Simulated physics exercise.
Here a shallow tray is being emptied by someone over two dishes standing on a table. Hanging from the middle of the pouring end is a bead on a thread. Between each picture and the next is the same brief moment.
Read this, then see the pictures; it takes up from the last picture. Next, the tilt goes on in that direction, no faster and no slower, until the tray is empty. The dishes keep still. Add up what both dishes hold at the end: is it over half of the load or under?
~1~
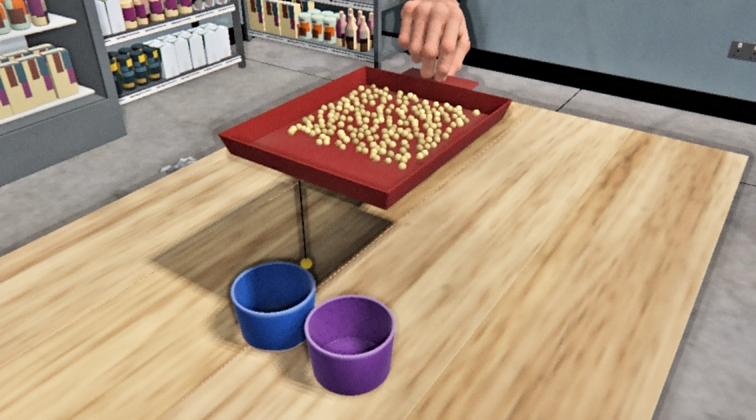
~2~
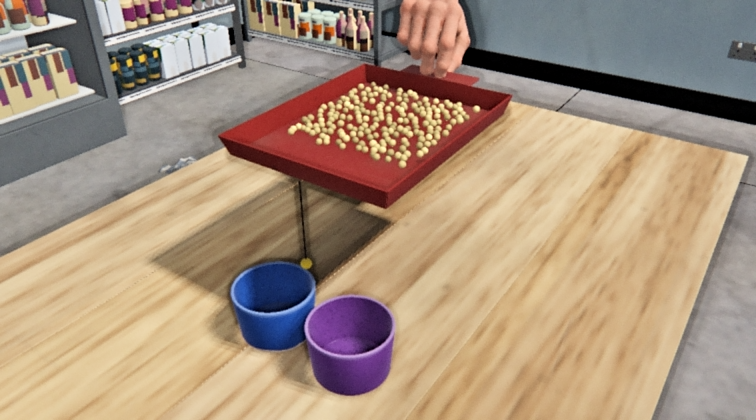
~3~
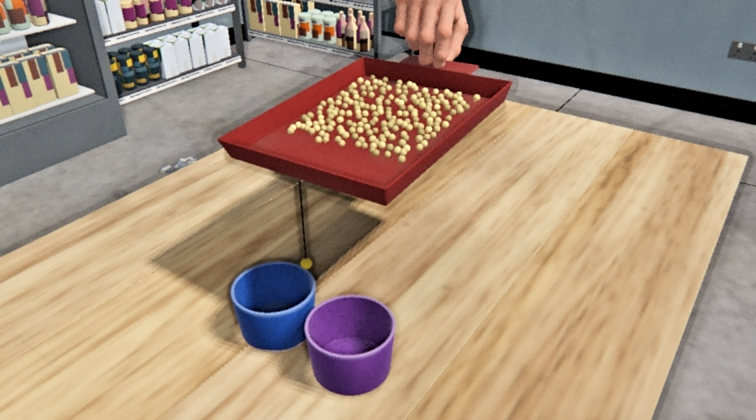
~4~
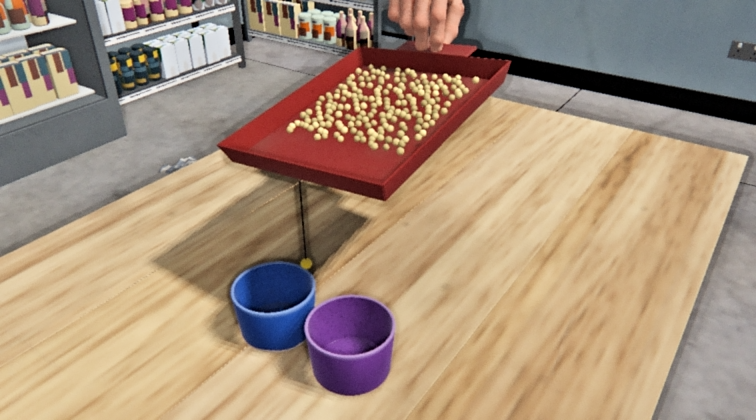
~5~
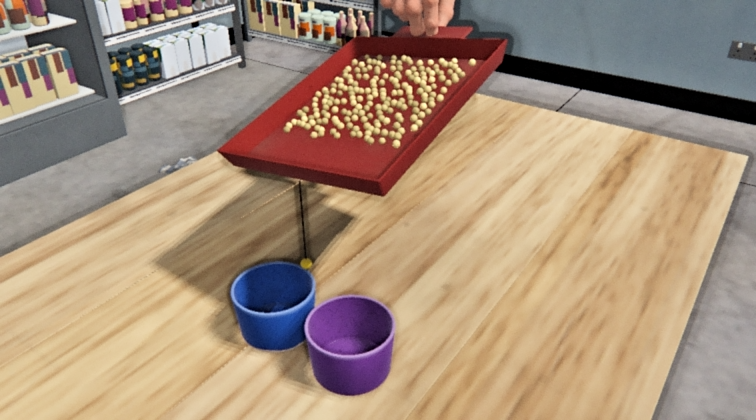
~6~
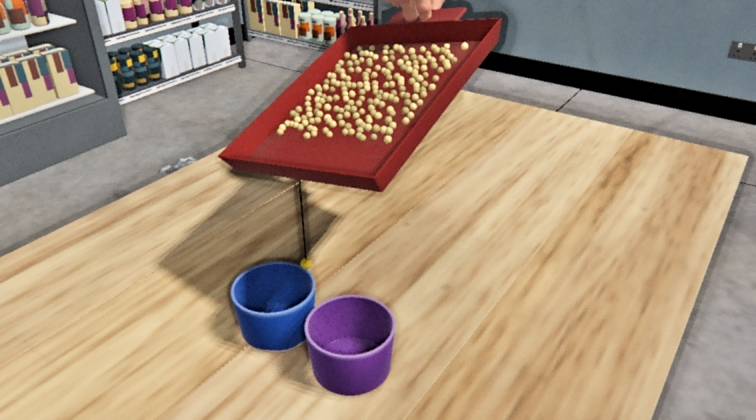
I'd say the dishes miss most of it, honestly.
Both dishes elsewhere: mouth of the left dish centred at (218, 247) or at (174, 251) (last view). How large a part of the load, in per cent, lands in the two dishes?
I'd say about 70 percent, followed by about 20 percent.
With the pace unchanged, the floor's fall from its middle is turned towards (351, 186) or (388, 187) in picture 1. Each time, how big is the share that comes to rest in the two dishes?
80 % and 40 %.
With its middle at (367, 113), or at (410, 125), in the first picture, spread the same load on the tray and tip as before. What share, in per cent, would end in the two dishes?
It would be 0 in a hundred, and then 0 in a hundred.
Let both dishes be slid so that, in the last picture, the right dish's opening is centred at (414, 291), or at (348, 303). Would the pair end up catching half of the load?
Placing 1: A minority of it. Placing 2: A minority of it.
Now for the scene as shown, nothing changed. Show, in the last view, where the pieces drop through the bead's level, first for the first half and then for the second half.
Around (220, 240) first; around (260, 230) second.
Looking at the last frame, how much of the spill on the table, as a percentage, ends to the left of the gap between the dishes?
My estimate is some 90 per cent.
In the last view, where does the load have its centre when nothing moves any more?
I'd mark it at roughly (213, 291).
Just after the last frame, tray tipped steeply; roughly two thirds on the tray; about a tenth outside both; roughly a quarter in the air.
A moment on, tray tipped past a quarter turn; about a tenth on the tray; the larger part outside both; about a tenth in the air.
Further on, tray tipped past a quarter turn; every one outside both.
When it is over, tray tipped past a quarter turn; not one in the right dish; not one in the left dish; every one outside both.
